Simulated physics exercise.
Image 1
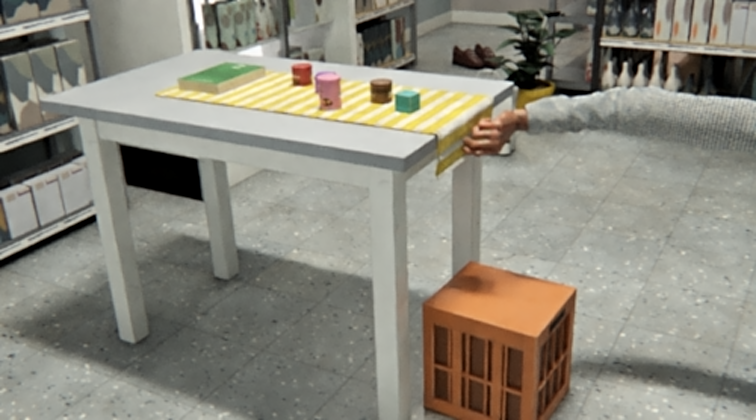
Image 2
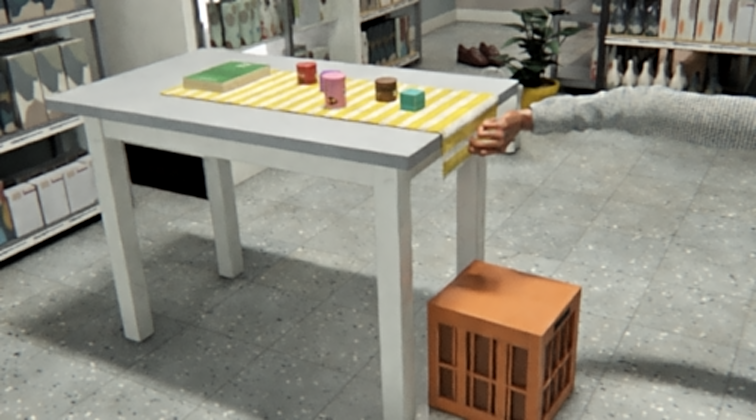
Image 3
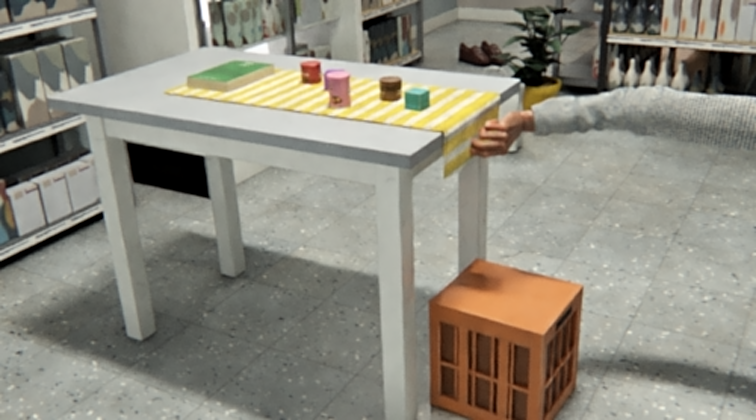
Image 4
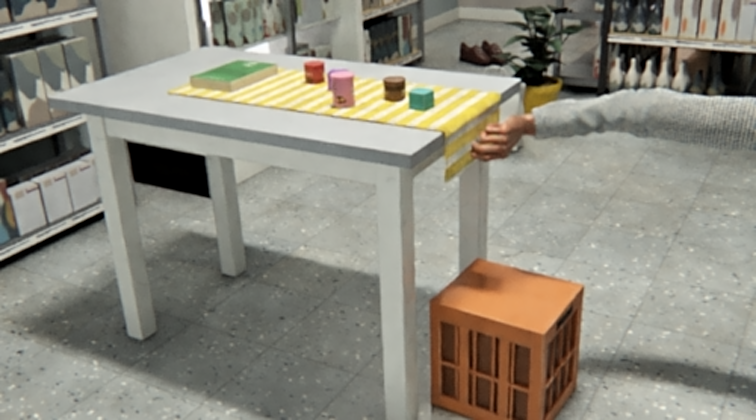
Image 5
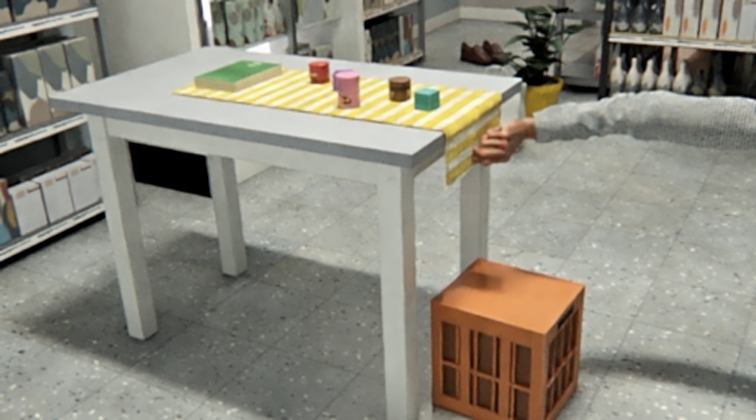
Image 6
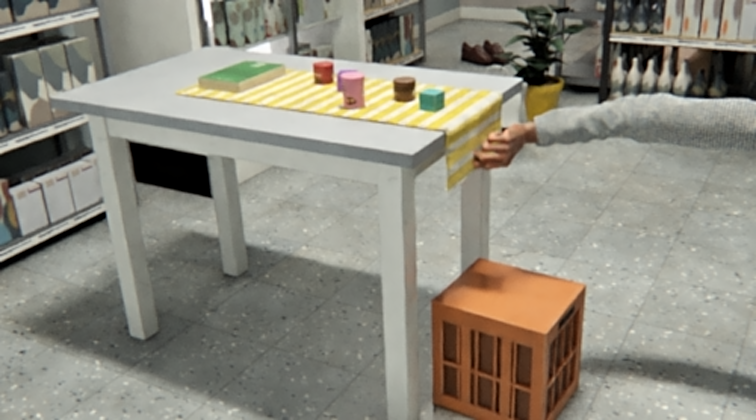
A yellow-and-white striped scarf slides slowly to the right along a grey-topped table as a hand pulls its hanging end lower, carrying a green book and several small colourful containers with it, above an orange crate on the floor.
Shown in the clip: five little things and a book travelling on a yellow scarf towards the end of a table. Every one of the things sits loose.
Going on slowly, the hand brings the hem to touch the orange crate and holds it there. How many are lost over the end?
Just three fall.
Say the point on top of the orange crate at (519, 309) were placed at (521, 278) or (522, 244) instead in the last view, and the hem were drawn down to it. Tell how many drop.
2 and 1.
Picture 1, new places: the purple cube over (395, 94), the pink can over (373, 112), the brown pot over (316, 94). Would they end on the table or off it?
Outcome: Purple cube is gone, pink can is gone, brown pot is still in place.
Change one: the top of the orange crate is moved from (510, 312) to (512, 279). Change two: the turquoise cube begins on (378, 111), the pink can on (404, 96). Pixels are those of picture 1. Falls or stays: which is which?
In the end the turquoise cube is no longer on top and the pink can is no longer on top.
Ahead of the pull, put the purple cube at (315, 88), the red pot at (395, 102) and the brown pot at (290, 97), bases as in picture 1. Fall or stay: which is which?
Each in turn: The purple cube stays aloft, the red pot goes down, the brown pot stays aloft.
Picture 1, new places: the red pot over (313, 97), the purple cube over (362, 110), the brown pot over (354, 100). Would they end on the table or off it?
The red pot stays aboard, the purple cube is lost, the brown pot is lost.
Soon after, hem near (476, 210); turquoise cube gone.
Then, hem near (477, 250); turquoise cube and brown pot gone.
Further on, hem on the crate; turquoise cube, brown pot and pink can gone.
At rest, hem on the crate; turquoise cube, brown pot and pink can gone. It carries off three.
